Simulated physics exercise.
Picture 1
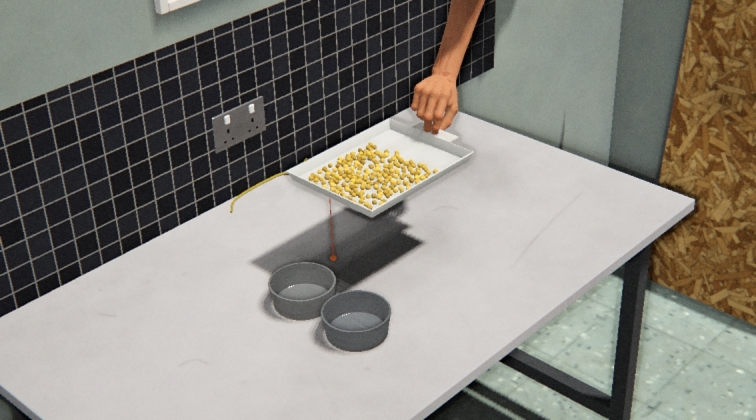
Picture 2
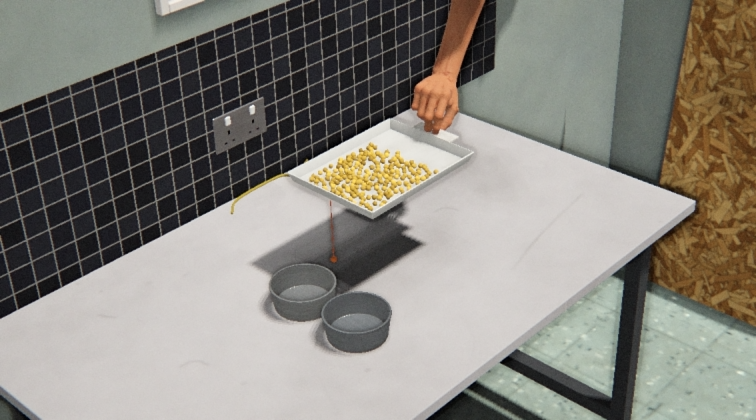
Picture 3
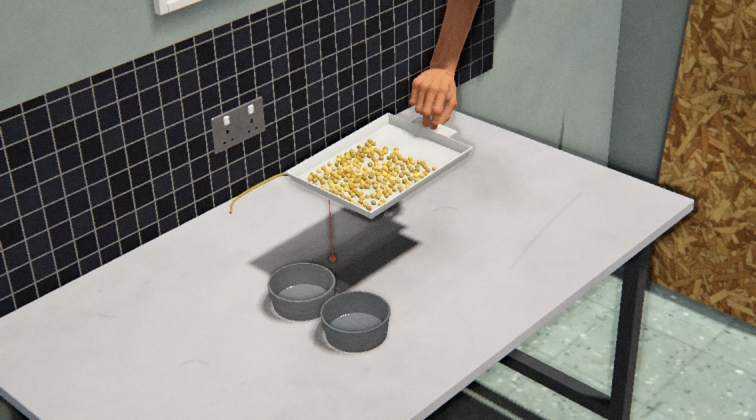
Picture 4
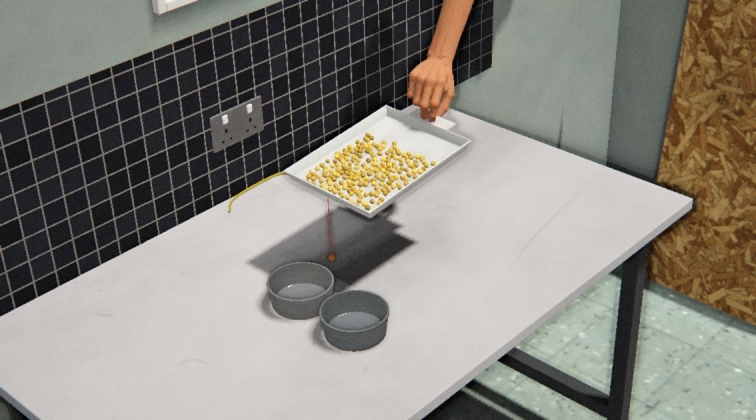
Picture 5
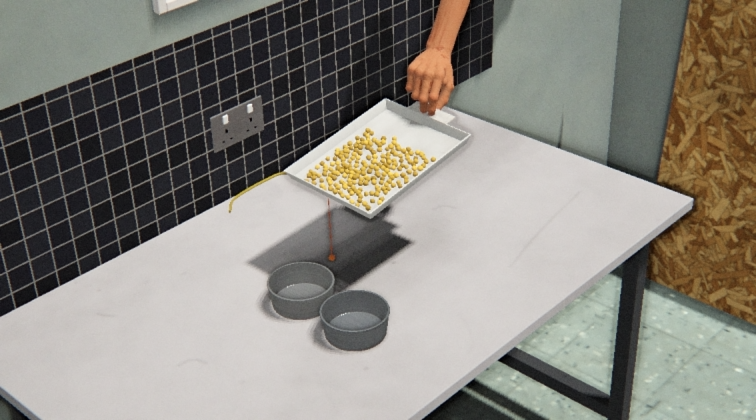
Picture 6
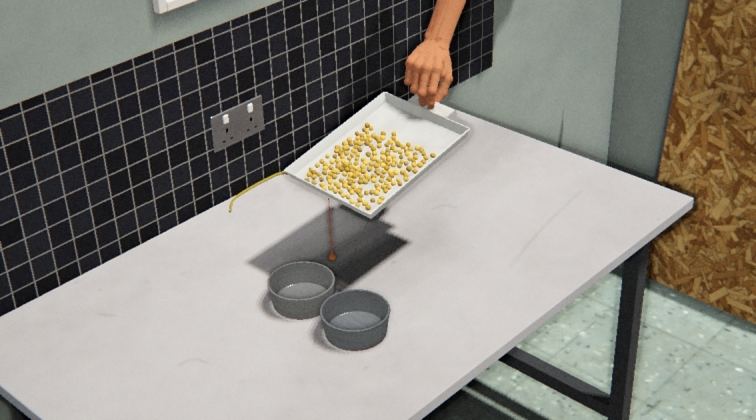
A shallow white tray of small yellow pieces, gripped at its far end by a hand, hovers level above a table with two grey dishes. The hand then slowly raises that end, tilting the tray slightly toward the dishes, while the pieces stay spread across it and the bead hangs nearly still.
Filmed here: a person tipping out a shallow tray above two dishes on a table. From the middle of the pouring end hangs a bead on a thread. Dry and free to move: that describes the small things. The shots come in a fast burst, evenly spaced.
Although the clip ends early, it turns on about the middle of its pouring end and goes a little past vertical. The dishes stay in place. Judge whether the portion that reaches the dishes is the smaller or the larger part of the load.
It is the larger part.
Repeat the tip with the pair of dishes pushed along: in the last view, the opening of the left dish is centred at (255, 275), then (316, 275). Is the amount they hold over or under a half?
First try: Lower than half; second try: Higher than half.
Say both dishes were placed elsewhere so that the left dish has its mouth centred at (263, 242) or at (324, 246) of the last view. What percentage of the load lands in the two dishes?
30, then 10 %.
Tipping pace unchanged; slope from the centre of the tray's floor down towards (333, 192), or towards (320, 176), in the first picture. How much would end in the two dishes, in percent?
60 % and 10 %.
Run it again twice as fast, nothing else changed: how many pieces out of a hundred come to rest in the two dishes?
Close to 80 in a hundred.
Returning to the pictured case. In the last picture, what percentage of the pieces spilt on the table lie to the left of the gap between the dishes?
Estimate: Near 30 per cent.
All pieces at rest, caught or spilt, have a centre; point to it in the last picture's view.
Close to (333, 315), more or less.
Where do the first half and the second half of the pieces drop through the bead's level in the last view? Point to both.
Around (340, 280), followed by around (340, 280).
Just after the last frame, tray tipped steeply; every one on the tray.
A moment on, tray tipped right over; roughly a third on the tray; about a tenth in the right dish; about a tenth in the left dish; just a few outside both; roughly half in the air.
Further on, tray tipped past a quarter turn; roughly half in the right dish; roughly a third in the left dish; roughly a quarter outside both.
When it is over, tray tipped past a quarter turn; roughly half in the right dish; roughly a third in the left dish; roughly a quarter outside both.
